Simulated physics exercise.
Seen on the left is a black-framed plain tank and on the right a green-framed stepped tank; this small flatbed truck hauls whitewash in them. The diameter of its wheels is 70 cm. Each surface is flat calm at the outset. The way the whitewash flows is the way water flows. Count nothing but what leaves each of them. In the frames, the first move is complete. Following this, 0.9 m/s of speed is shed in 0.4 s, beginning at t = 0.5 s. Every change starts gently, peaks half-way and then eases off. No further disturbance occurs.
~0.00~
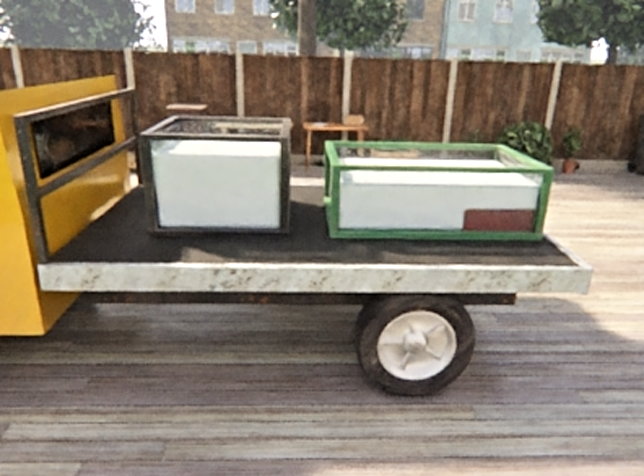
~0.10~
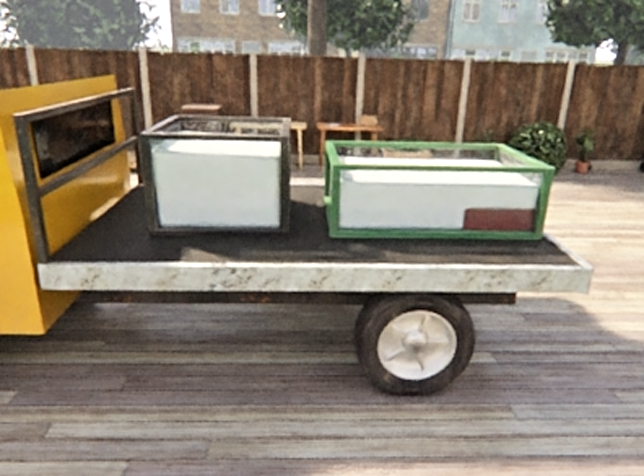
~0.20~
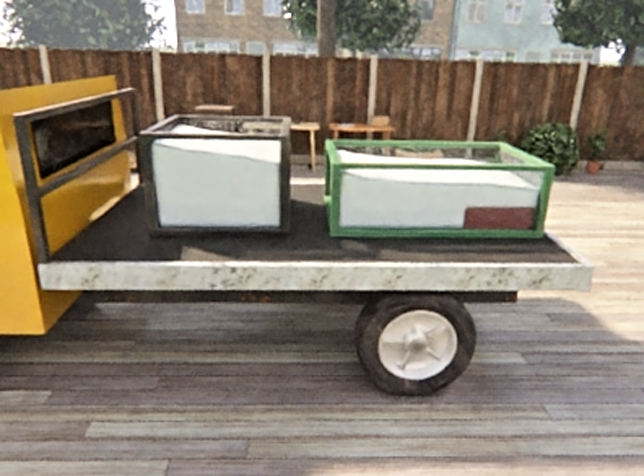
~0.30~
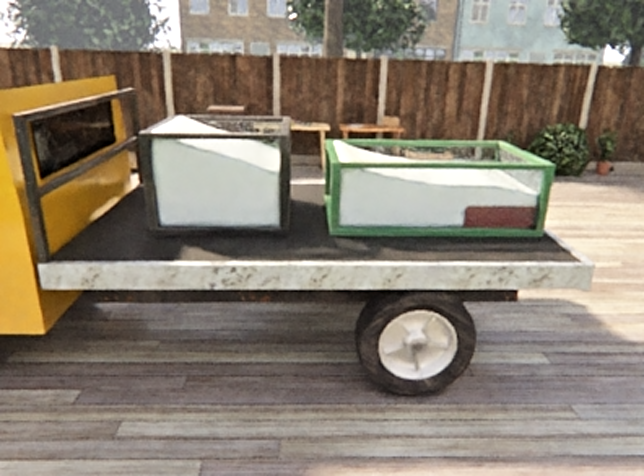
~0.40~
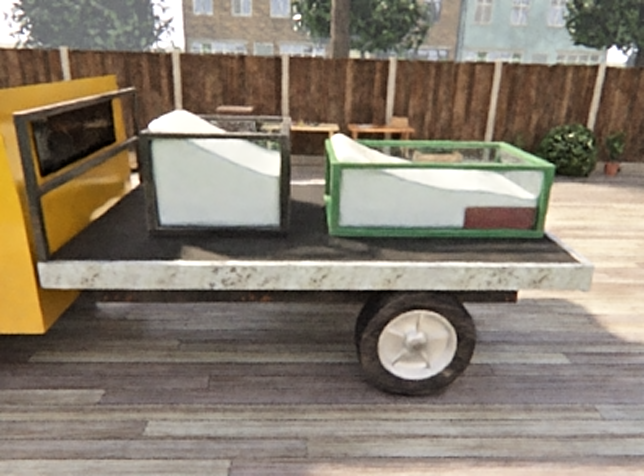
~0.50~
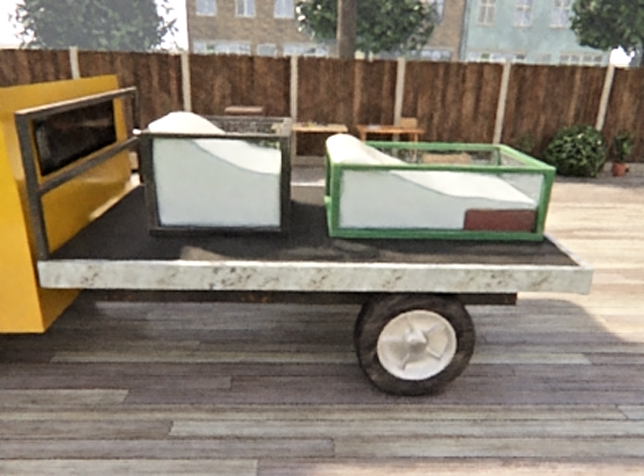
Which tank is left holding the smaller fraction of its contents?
The right one.
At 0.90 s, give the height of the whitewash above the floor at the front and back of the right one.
Approx. 44 cm front, approx. 16 cm back.
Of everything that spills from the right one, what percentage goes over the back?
Fraction of spill: Roughly 20%.
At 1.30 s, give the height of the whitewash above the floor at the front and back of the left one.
Front 46 cm and back 50 cm.
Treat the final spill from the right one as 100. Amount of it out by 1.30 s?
Near 80 in a hundred.
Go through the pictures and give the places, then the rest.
The first picture shows left tank, front level (168, 150), back level (268, 152); right tank, front level (351, 179), back level (524, 182); the front is on the left, levels are read along the near walls.
The second picture shows left tank, front level (168, 149), back level (268, 151); right tank, front level (351, 179), back level (524, 181).
The third picture shows left tank, front level (167, 142), back level (268, 157); right tank, back level (524, 183).
The fourth picture shows left tank, front level (166, 130), back level (268, 167); right tank, front level (351, 159), back level (523, 188).
The fifth picture shows left tank, front level (166, 124), back level (268, 171); right tank, front level (352, 150), back level (522, 193).
The sixth picture shows left tank, front level (167, 125), back level (269, 170); right tank, front level (353, 148), back level (522, 198).
By 0.90 s the left one has lost 1 per cent, over the front (front 47 cm, back 44 cm); the right one has lost 3 per cent, over the front (front 44 cm, back 16 cm).
By 1.30 s the left one has lost 1 per cent, over the front (front 45 cm, back 50 cm); the right one has lost 5 per cent, over the front, a little elsewhere (front 30 cm, back 17 cm).
By 1.80 s the left one has lost 1 per cent, over the front (front 46 cm, back 44 cm); the right one has lost 5 per cent, over the front, a little elsewhere (front 24 cm, back 45 cm).
By 3.88 s the left one has lost 1 per cent, over the front; the right one has lost 6 per cent, over the front, a little elsewhere.
